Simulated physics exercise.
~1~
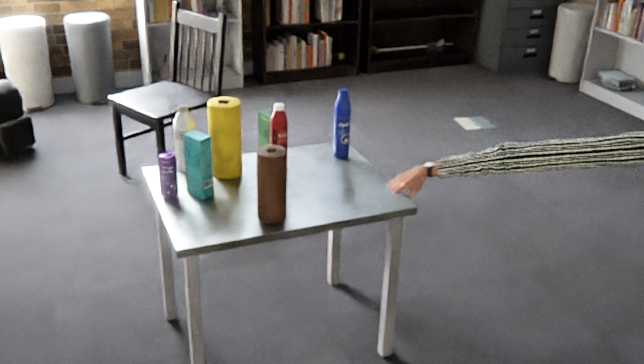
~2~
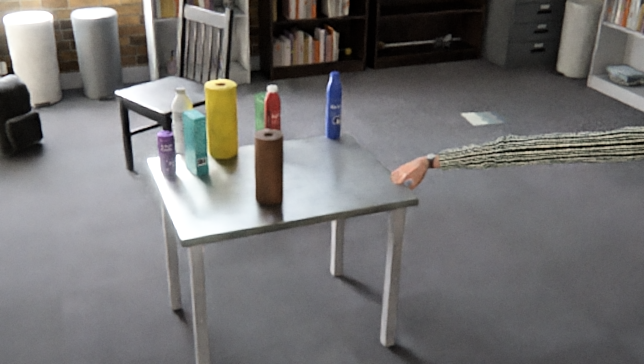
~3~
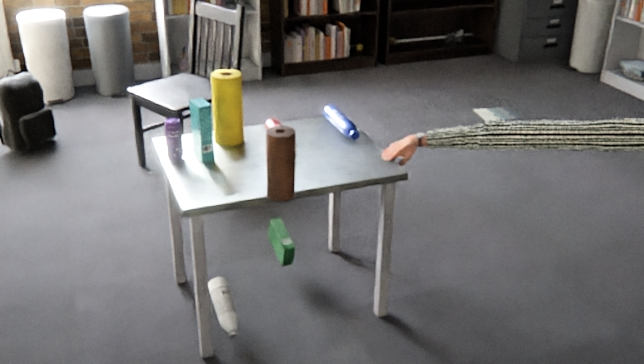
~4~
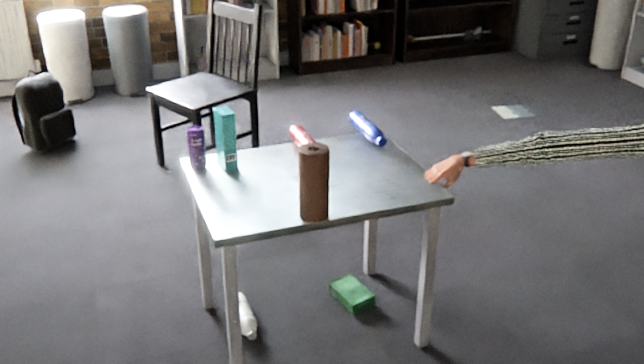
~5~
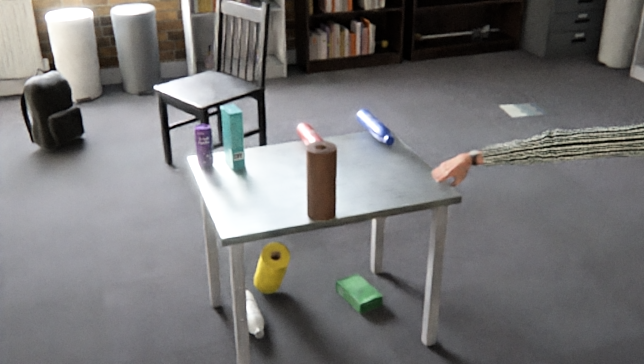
Hand jerking a small table, toppling red and blue bottles on top while white bottle, green packet and yellow roll fall off.
